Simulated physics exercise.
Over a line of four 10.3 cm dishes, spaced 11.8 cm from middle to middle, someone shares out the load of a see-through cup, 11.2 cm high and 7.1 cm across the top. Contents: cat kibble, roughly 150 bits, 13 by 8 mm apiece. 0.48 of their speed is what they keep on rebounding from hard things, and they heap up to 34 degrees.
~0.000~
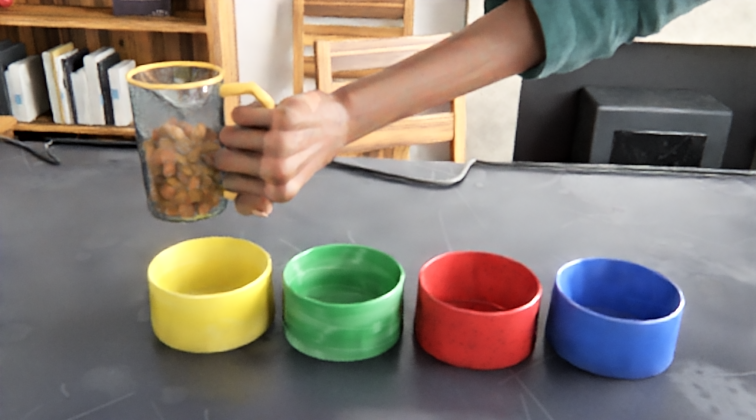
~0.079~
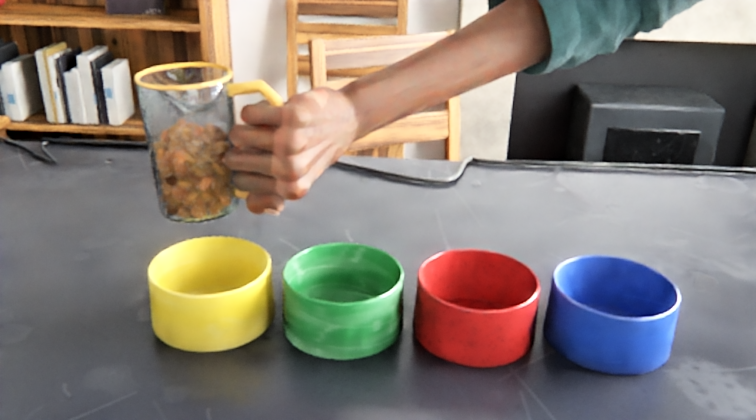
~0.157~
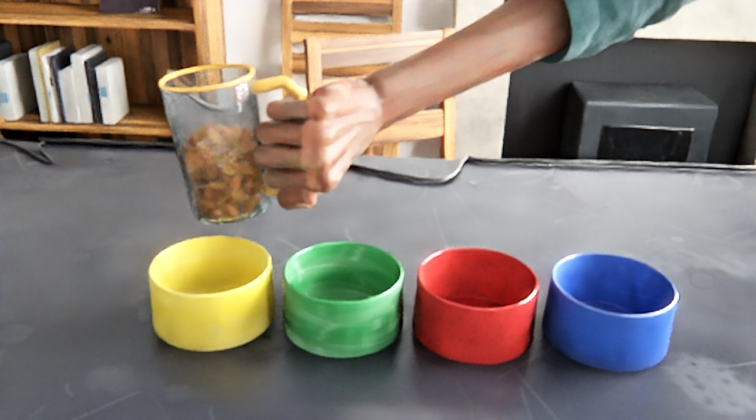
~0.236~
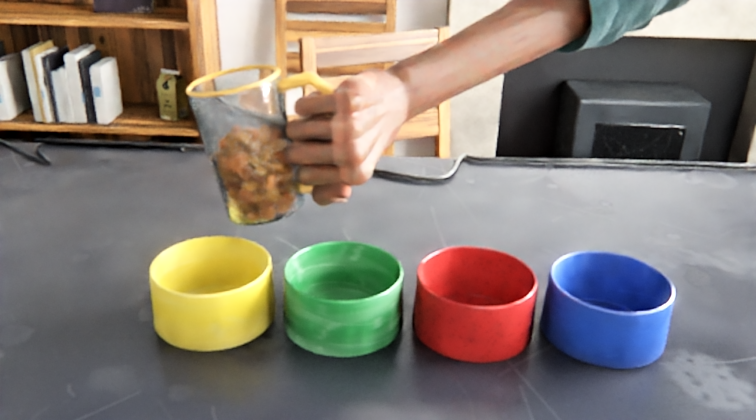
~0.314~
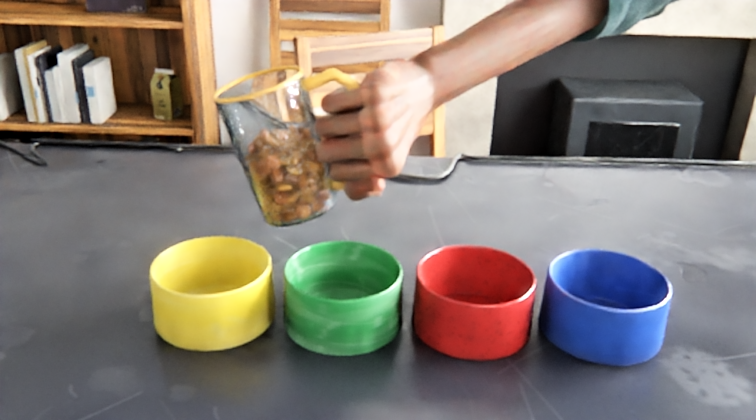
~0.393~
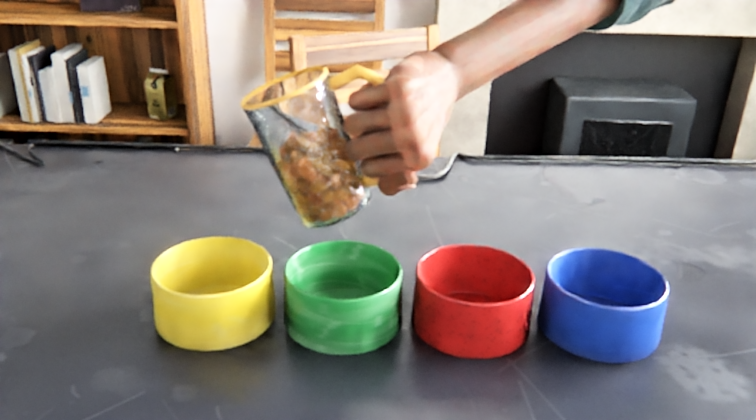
A hand moves a clear cup of brown pieces rightward above four colored dishes, tilting it.
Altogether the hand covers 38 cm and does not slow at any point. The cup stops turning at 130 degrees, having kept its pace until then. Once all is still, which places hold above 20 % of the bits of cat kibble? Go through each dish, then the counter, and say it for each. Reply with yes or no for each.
Red: No, blue: Yes, green: No, yellow: No, counter: Yes.
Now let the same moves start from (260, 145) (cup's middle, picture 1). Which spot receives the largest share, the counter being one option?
Top spot: Blue.
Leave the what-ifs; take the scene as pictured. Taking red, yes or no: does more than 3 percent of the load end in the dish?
With red the answer is affirmative.
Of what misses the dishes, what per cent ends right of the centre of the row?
Fraction on that side: Around 100 %.
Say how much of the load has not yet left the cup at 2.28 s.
Some 0 per cent of the load.
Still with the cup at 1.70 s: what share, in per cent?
I'd put it at roughly 100 per cent.
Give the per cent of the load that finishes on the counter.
Around 40 percent, I'd guess.
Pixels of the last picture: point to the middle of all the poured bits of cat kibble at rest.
At about (556, 315).
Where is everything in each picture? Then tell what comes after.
Cup at (182, 143), tilt 0 degrees, lip at (131, 73), moved 0.0 cm; middle of the pieces at (180, 168); yellow dish at (210, 265); green dish at (344, 273); red dish at (480, 280); blue dish at (618, 288), in the first frame.
Cup at (192, 143), tilt 2 degrees, lip at (139, 75), moved 0.8 cm; middle of the pieces at (191, 169), in the second frame.
Cup at (220, 145), tilt 6 degrees, lip at (163, 81), moved 3.0 cm; middle of the pieces at (220, 170), in the third frame.
Cup at (251, 146), tilt 11 degrees, lip at (190, 87), moved 5.5 cm; middle of the pieces at (253, 172), in the fourth frame.
Cup at (281, 148), tilt 16 degrees, lip at (216, 95), moved 8.0 cm; middle of the pieces at (284, 173), in the fifth frame.
Cup at (311, 149), tilt 22 degrees, lip at (243, 102), moved 10.5 cm; middle of the pieces at (317, 174); yellow dish at (212, 265); green dish at (344, 269); red dish at (475, 273); blue dish at (607, 277). Its pace works out near 65 degrees a second; the hand travels 31 cm a second, in the sixth frame.
Then, at 1.18 s, tilt 72 degrees; cup holds 100 %.
Then, at 1.70 s, tilt 106 degrees; cup holds 100 %.
After 2.28 s, tilt 130 degrees; cup holds 0 %, red 10 %, blue 50 %.
In the end, at 3.0 s, red 10 %, blue 45 %, green 0 %, yellow 0 %, counter 40 %.
